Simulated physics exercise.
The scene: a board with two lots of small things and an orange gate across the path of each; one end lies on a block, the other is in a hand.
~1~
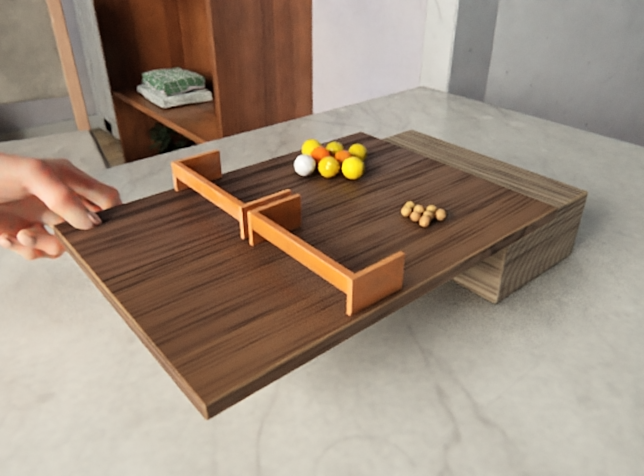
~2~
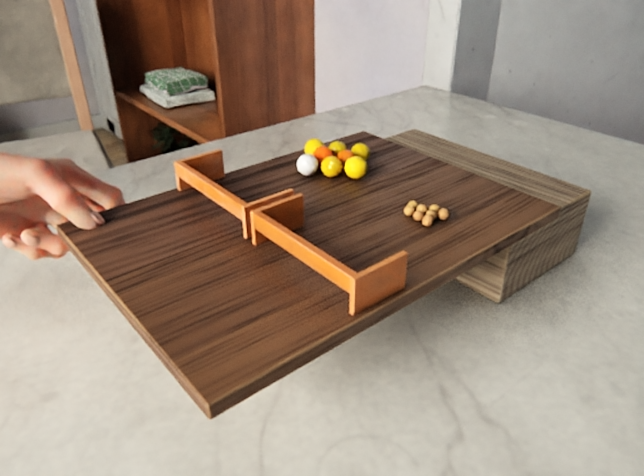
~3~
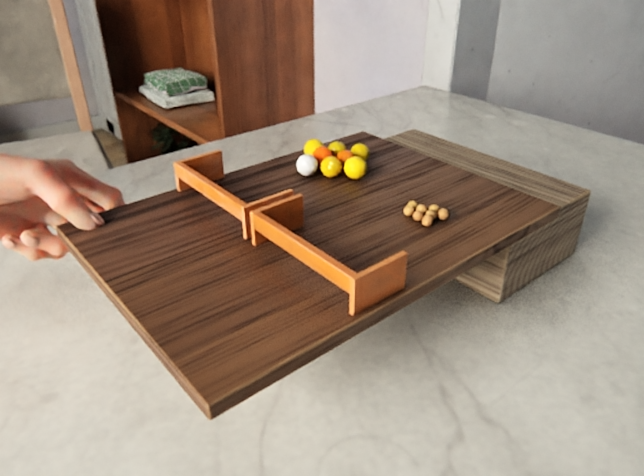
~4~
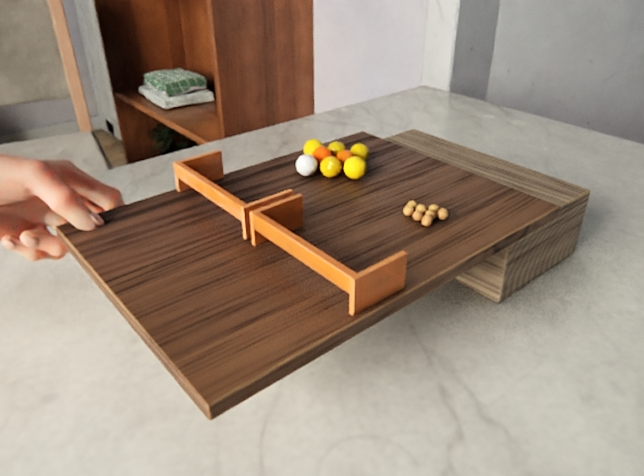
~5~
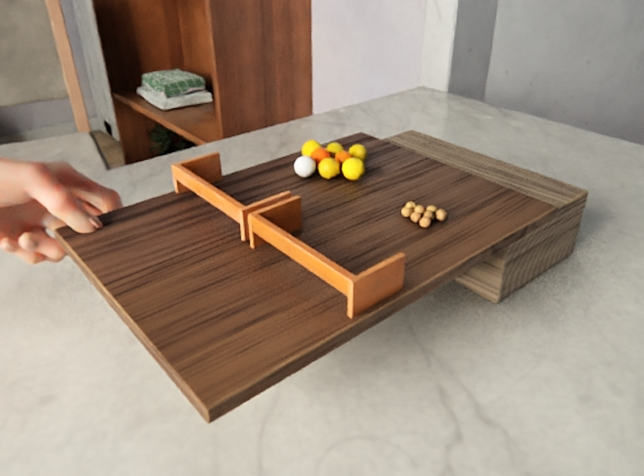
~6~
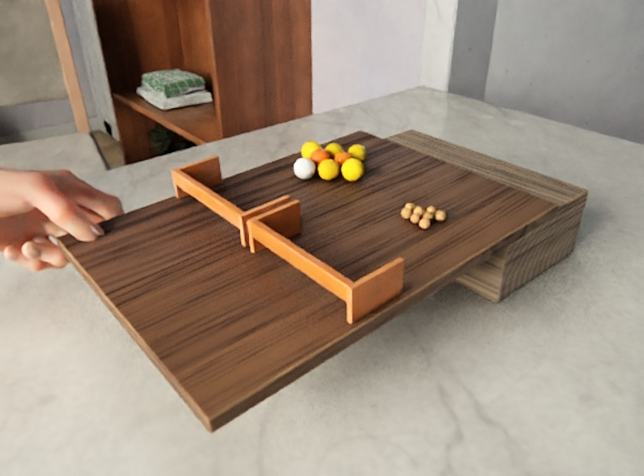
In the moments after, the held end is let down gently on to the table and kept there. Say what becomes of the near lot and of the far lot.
In the end the near lot slips under its gate, and the far lot is stopped by its gate.
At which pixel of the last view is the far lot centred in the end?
Roughly at (232, 236).
Then, 0.42 s after the last picture, board sloping at 11°; near lot on its way down; far lot on its way down.
Then, 0.79 s after the last picture, board resting at 14°; near lot all past its gate; far lot has reached its gate.
At rest, board resting at 14°; near lot all past its gate; far lot gathered behind its gate.
